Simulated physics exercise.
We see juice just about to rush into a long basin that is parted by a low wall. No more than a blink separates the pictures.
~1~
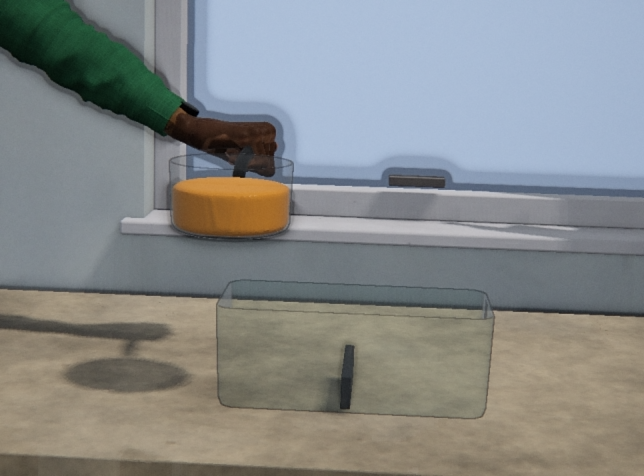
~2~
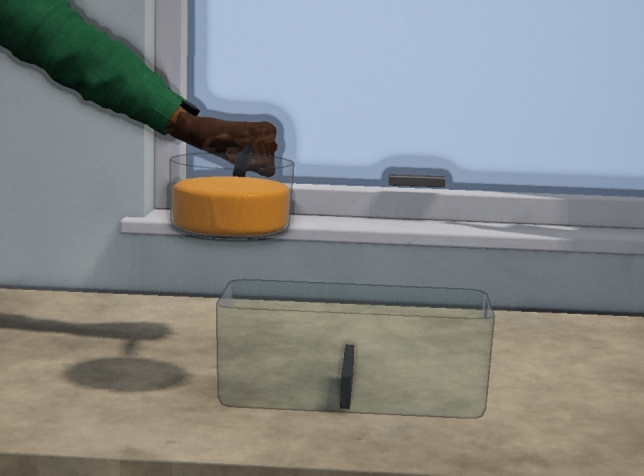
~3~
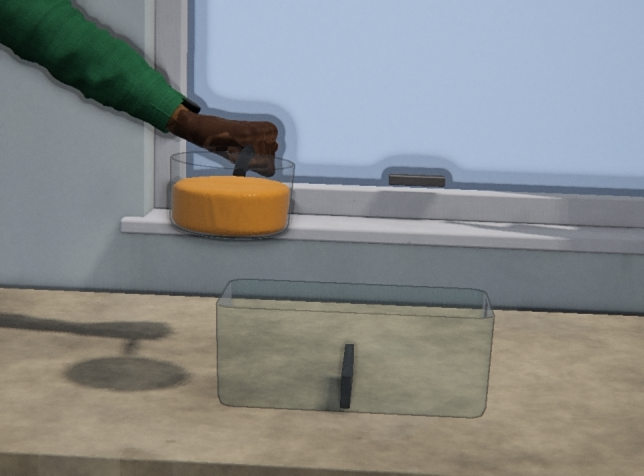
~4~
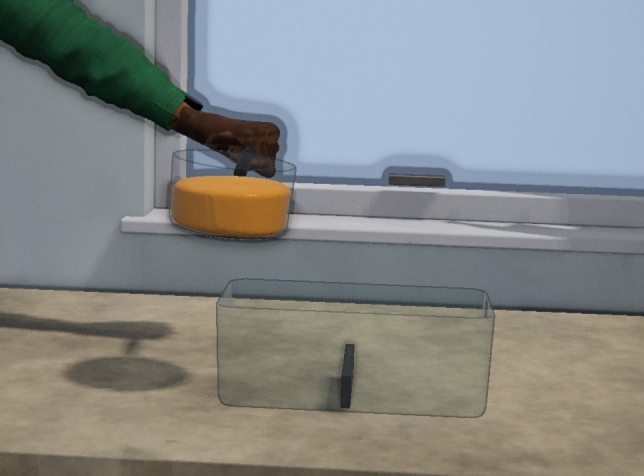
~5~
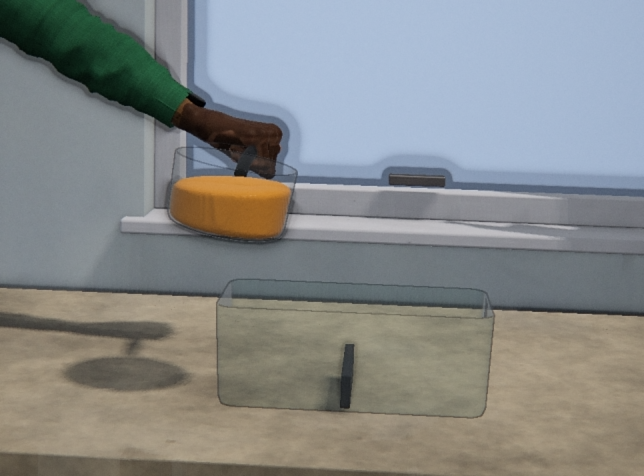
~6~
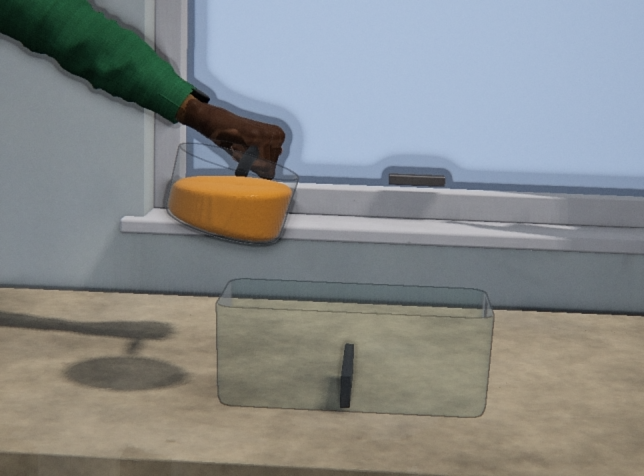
A green-sleeved arm gradually tilting a clear round container of orange juice rightward above an empty transparent basin with a low divider.
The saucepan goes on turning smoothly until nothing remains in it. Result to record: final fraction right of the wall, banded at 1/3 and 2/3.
Fraction right of wall: Under 1/3.
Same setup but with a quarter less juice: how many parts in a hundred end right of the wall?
About 5 parts in a hundred, give or take.
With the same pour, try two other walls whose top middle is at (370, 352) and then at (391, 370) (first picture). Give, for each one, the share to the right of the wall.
First try: Roughly 5 per cent; second try: 20 per cent.
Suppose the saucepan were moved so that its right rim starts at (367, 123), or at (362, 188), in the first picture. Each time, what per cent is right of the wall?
In turn 90 % and 85 %.
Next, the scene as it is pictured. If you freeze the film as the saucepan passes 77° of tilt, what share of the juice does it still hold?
Around 55 in a hundred.
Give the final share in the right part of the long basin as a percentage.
Share: Roughly 25 %.
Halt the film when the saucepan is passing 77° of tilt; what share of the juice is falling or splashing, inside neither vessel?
It works out to about 30 percent.
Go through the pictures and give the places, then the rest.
The first frame shows tilt 0°; pouring edge (292, 165); surface from (174, 184) to (290, 188); the long basin's rim runs from (224, 295) to (490, 306); the wall's top is at (348, 362).
The second frame shows tilt 1°; pouring edge (293, 165); surface from (174, 183) to (290, 188).
The third frame shows tilt 2°; pouring edge (294, 167); surface from (174, 183) to (290, 188).
The fourth frame shows tilt 5°; pouring edge (295, 170); surface from (175, 182) to (291, 188).
The fifth frame shows tilt 9°; pouring edge (296, 174); surface from (175, 183) to (291, 189).
The sixth frame shows tilt 14°; pouring edge (298, 180); surface from (175, 182) to (292, 189).
A moment on, the saucepan is tipped on its side and 57 per cent is still to pour, 11 is left of the wall and 1 right of it.
Next, the saucepan is tipped right over and 6 per cent is still to pour, 67 is left of the wall and 20 right of it.
Then the saucepan is tipped right over and 0 per cent is still to pour, 77 is left of the wall and 22 right of it.
Later the saucepan is tipped right over and 0 per cent is still to pour, 75 is left of the wall and 23 right of it.
At rest 75 per cent lies left of the wall, 23 right of it and 1 outside.
